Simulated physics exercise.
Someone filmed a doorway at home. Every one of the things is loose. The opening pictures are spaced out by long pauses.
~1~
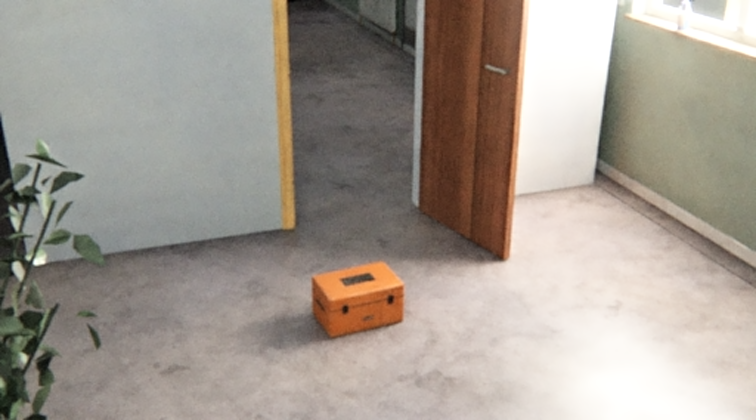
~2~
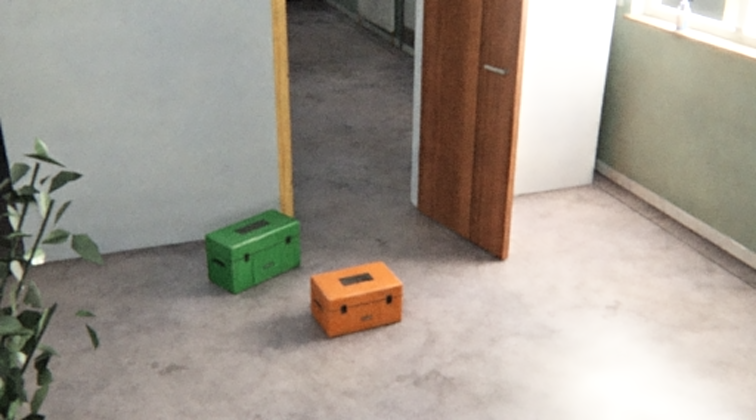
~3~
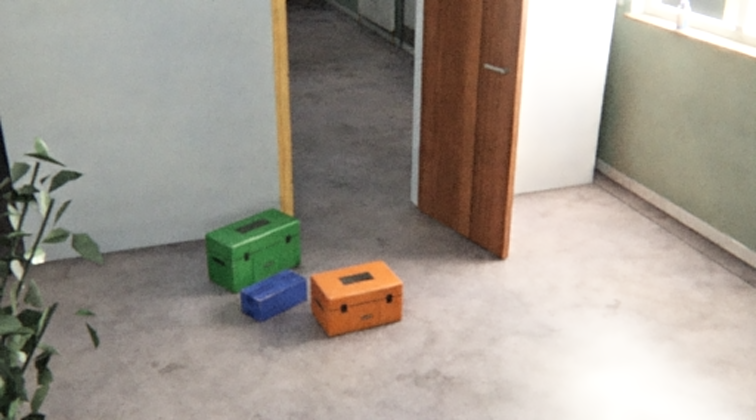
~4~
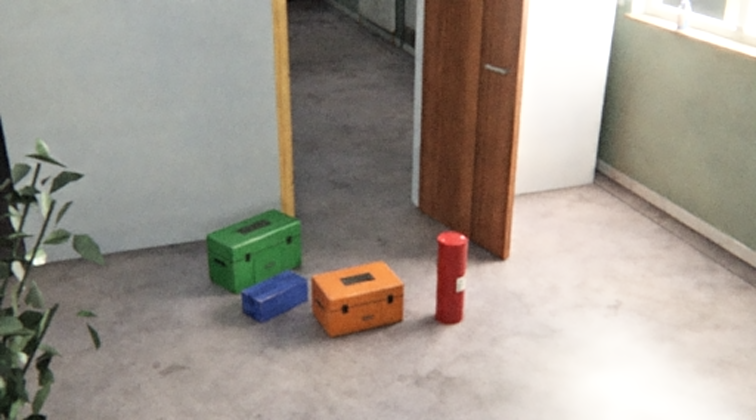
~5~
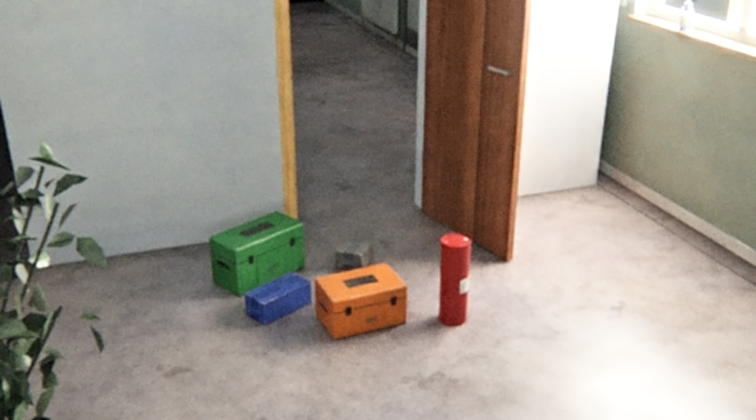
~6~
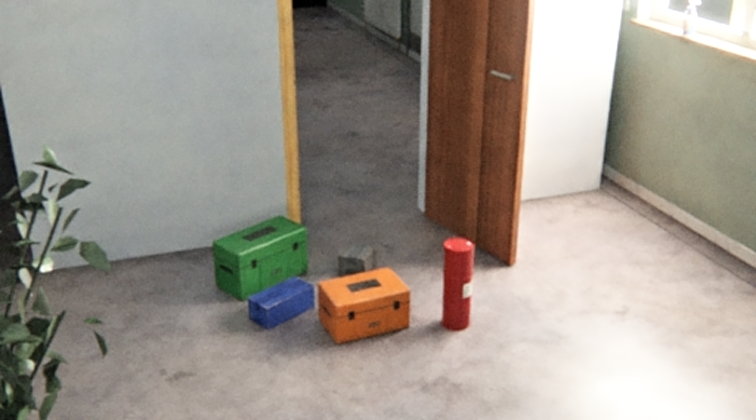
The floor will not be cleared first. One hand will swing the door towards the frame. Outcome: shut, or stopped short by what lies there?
Most likely the door will get the whole way.
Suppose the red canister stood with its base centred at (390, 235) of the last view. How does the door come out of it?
It makes it all the way then.
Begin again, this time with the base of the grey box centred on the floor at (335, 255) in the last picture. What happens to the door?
Observation: Afterwards the door is stopped partway.
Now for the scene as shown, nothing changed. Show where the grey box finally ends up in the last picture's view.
It ends up near (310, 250).
Then, 0.90 s past the last view, open by 51°.
Then, 1.20 s past the last view, open by 26°; grey box displaced about its own width near (317, 252).
Finally, open by 0°; moved from the start, grey box; the other 4 still in place. Final places as the last picture's camera would see them, grey box near (310, 250).
